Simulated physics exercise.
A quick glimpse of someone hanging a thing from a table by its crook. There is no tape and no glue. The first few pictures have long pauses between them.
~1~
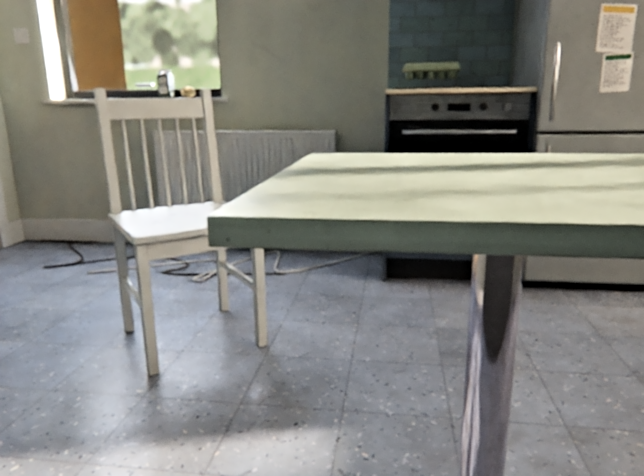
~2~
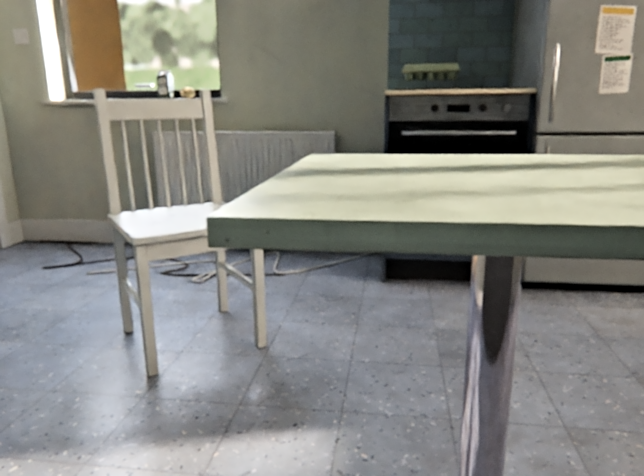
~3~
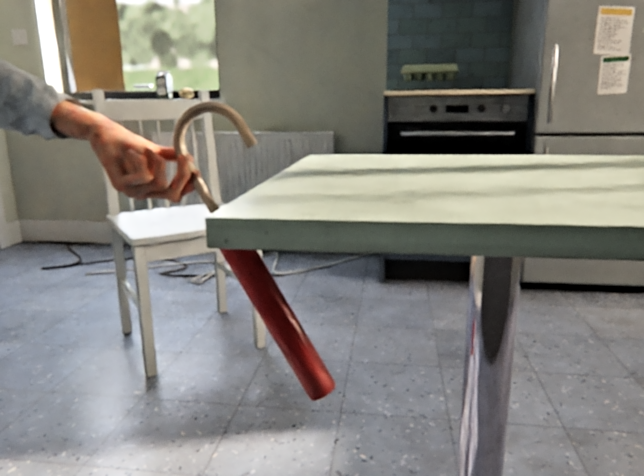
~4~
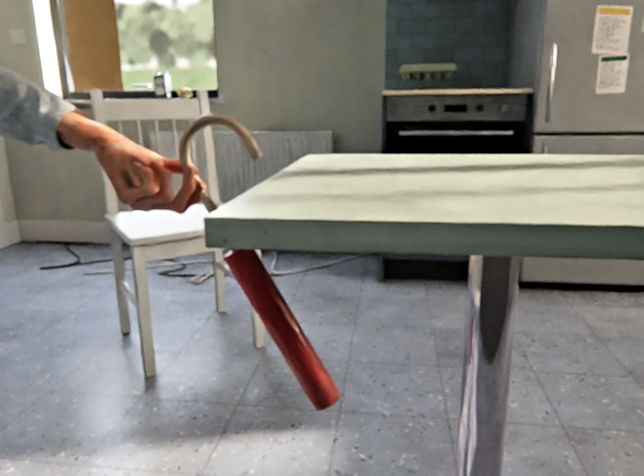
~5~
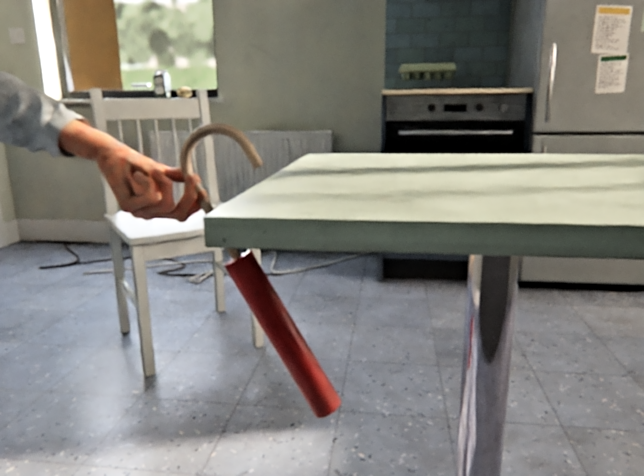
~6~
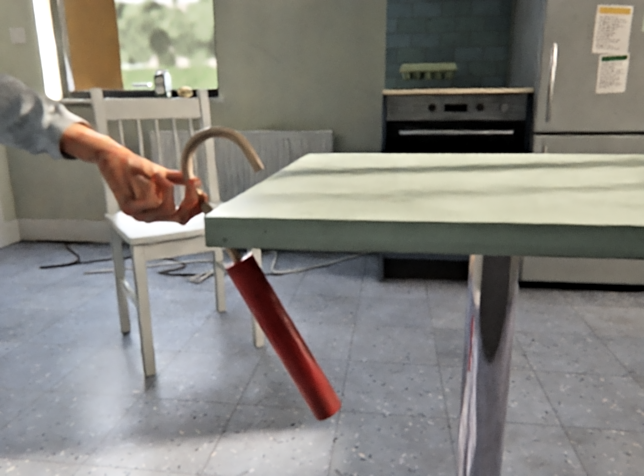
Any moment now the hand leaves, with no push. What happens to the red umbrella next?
The red umbrella comes down.
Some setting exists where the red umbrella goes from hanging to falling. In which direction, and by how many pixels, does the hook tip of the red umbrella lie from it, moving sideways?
Right, by roughly 16 pixels.
Then, 0.34 s past the last view, red umbrella come down near (269, 467).
Then, 0.50 s past the last view, red umbrella in the air.
Finally, the red umbrella falls to the floor.
